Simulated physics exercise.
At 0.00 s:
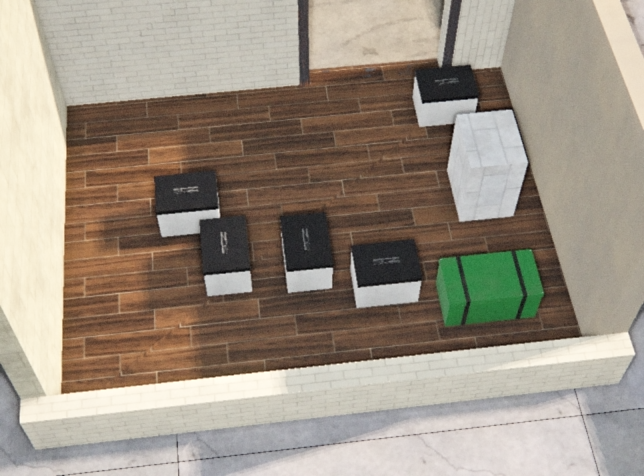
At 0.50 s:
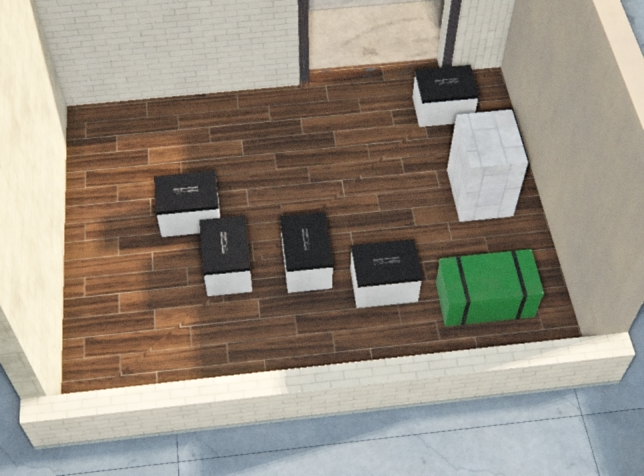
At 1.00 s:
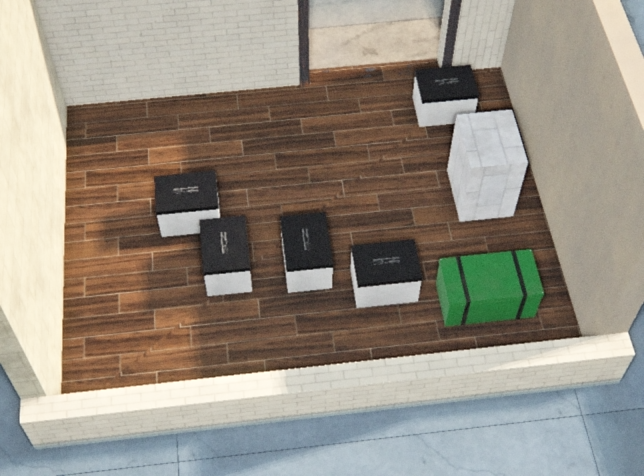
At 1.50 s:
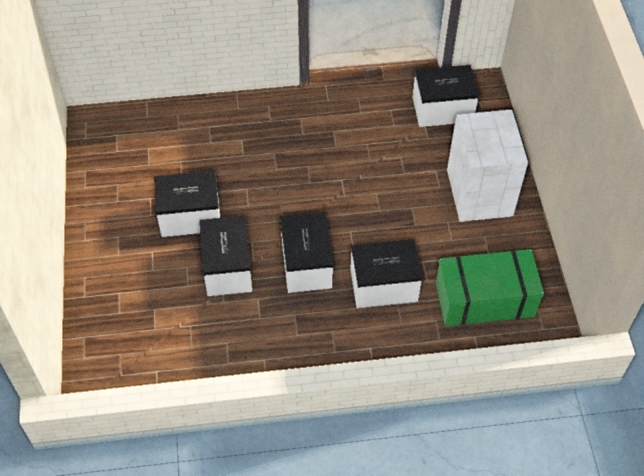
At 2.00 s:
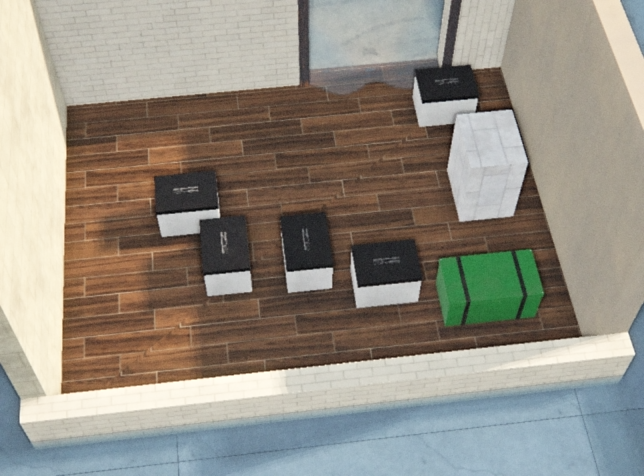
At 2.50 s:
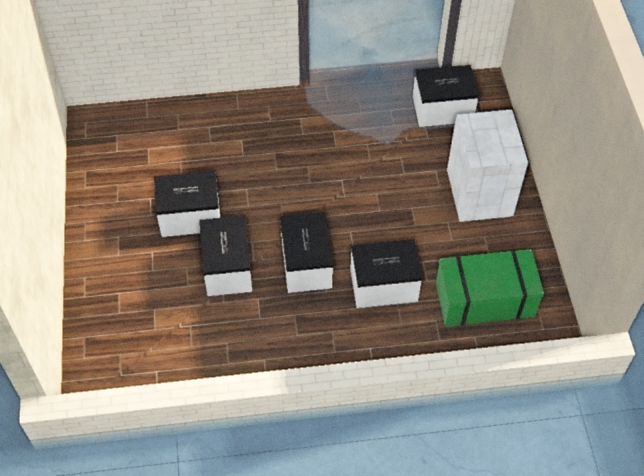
The footage shows a small shop with a wood-patterned floor, a green trunk, a tall pale block and five black-topped boxes, all motionless, as water covers the ground outside and then begins spreading in through the open doorway.
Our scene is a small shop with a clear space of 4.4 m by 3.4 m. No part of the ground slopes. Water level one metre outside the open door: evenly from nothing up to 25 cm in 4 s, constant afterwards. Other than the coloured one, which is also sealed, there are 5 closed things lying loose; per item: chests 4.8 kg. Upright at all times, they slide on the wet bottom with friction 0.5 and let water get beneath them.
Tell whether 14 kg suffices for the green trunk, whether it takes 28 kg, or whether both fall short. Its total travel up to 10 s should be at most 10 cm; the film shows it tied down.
No choice passes.
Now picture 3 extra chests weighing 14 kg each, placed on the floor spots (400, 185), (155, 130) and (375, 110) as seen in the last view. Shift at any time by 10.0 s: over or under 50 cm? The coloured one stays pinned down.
Above the mark, below the mark, above the mark.
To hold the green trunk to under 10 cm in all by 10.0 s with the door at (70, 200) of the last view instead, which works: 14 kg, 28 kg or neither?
Result: Neither option suffices.
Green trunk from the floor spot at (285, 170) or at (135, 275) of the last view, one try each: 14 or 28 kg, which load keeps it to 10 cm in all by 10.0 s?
In that order: Neither is enough; neither holds.
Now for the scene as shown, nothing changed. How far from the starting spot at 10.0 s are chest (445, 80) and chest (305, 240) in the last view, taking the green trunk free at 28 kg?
They've ended up 30 cm and 200 cm away, in that order.
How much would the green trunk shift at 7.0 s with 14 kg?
30 cm.
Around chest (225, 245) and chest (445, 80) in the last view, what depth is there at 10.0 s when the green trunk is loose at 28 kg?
I'd put it at 11 cm and 12 cm respectively.
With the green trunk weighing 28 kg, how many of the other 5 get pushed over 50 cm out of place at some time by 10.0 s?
It adds up to 4.
After 3.5 s the green trunk would be 0 cm from its start with 14 kg and 0 cm from its start with 28 kg; 0 cm of water round it then.
After 4.5 s the green trunk would be 14 cm from its start with 14 kg and 0 cm from its start with 28 kg; 4 cm of water round it then.
After 7.0 s the green trunk would be 32 cm from its start with 14 kg and 37 cm from its start with 28 kg; 14 cm of water round it then.
After 10.0 s the green trunk would be 30 cm from its start with 14 kg and 35 cm from its start with 28 kg; 15 cm of water round it then.
